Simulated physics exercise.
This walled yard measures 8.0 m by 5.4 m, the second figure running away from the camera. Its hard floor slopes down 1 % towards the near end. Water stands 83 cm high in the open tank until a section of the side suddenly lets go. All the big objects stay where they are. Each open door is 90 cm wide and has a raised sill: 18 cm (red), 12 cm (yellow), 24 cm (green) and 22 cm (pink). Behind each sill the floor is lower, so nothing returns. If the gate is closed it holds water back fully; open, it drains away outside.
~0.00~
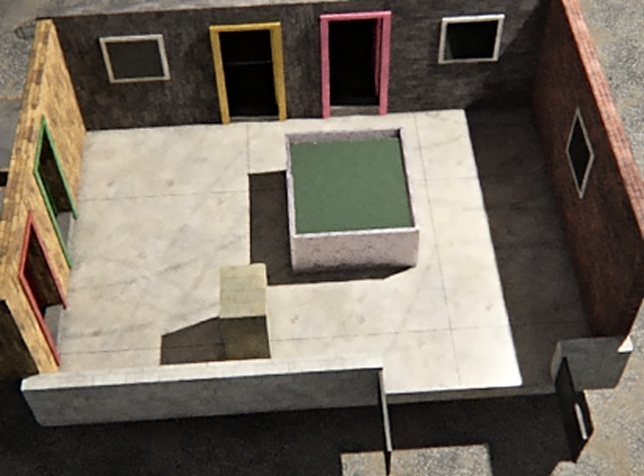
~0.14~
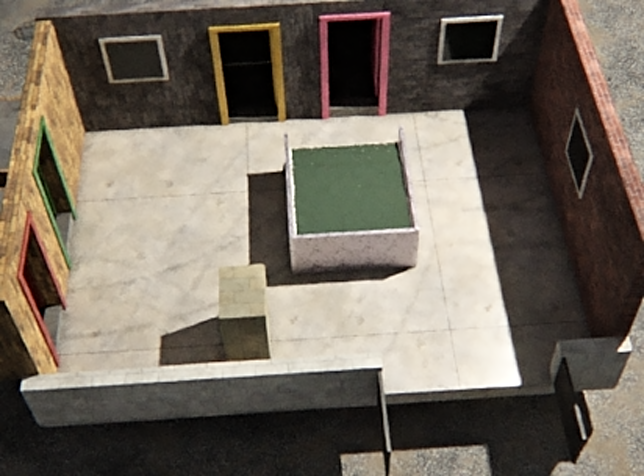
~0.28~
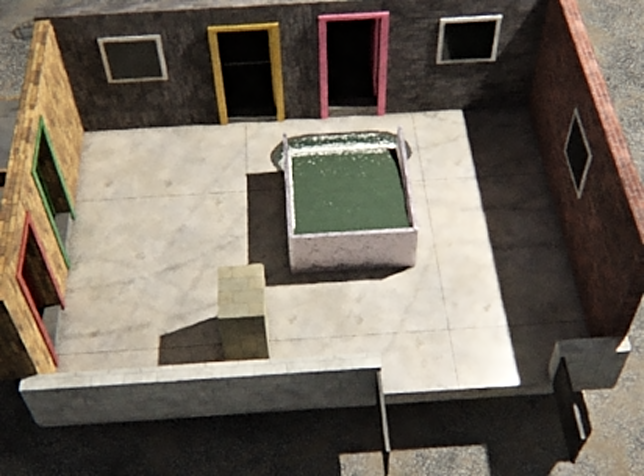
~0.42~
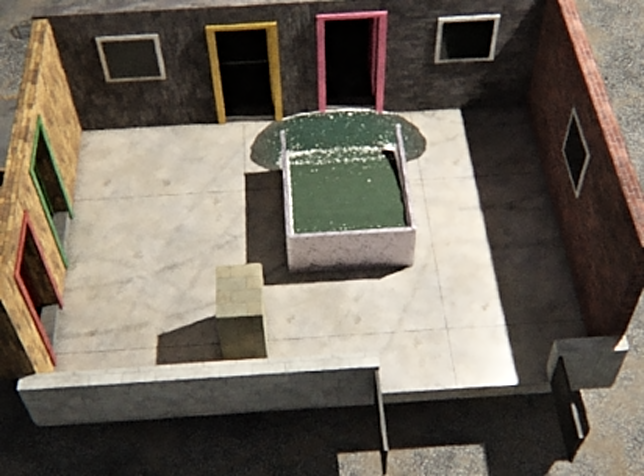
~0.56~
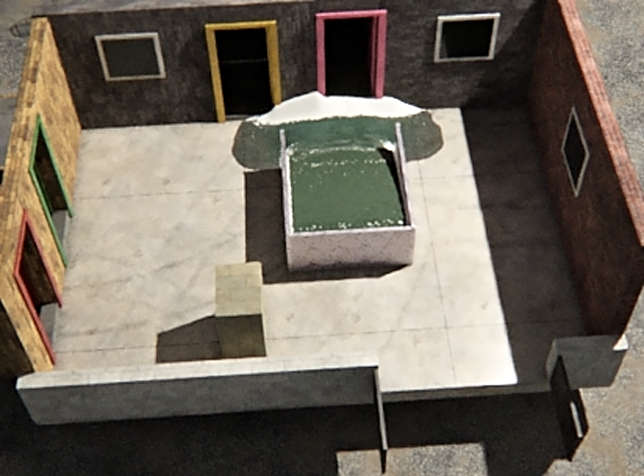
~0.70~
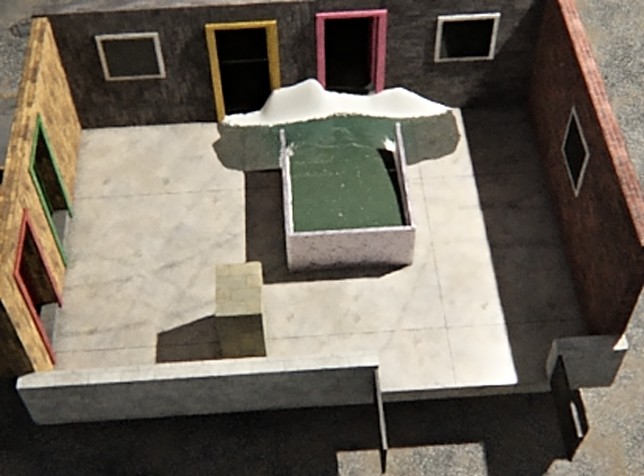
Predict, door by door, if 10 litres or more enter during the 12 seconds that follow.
Within that time: At the red door it keeps below the limit; at the yellow door it exceeds the limit; at the green door it does not reach the limit; at the pink door it passes the limit.
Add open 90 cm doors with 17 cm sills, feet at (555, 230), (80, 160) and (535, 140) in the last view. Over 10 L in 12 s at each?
In turn: Under, over, over.
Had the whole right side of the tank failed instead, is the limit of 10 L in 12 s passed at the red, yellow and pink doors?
Then: Red under, yellow not over, pink not over.
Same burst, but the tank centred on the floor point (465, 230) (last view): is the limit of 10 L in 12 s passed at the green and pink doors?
Then: Green under, pink above.
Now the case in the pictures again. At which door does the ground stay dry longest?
The red one.
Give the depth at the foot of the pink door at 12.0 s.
Some 3.5 cm.
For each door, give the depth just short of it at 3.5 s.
Depths in cm: Red 4, yellow 13, green 14, pink 18.
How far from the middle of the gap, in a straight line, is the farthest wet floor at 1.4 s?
Roughly 4.0 m.
After 1.4 s water covers 15 % of the floor and is deepest (55 cm) near (324, 122); red door not reached, yellow door 25 cm at the sill, 20 L in, green door not reached, pink door 54 cm at the sill, 187 L in.
After 2.2 s water covers 30 % of the floor and is deepest (38 cm) near (324, 122); red door not reached, yellow door 21 cm at the sill, 62 L in, green door not reached, pink door 40 cm at the sill, 336 L in.
After 3.5 s water covers 55 % of the floor and is deepest (26 cm) near (525, 118); red door 4 cm at the sill, 0 L in, yellow door 13 cm at the sill, 86 L in, green door 14 cm at the sill, 0 L in, pink door 18 cm at the sill, 381 L in.
After 7.0 s water covers 85 % of the floor and is deepest (14 cm) near (51, 398); red door 7 cm at the sill, 0 L in, yellow door 5 cm at the sill, 88 L in, green door 6 cm at the sill, 0 L in, pink door 6 cm at the sill, 382 L in.
After 12.0 s water covers 95 % of the floor and is deepest (10 cm) near (51, 398); red door 8 cm at the sill, 0 L in, yellow door 3 cm at the sill, 88 L in, green door 5 cm at the sill, 0 L in, pink door 3 cm at the sill, 382 L in.
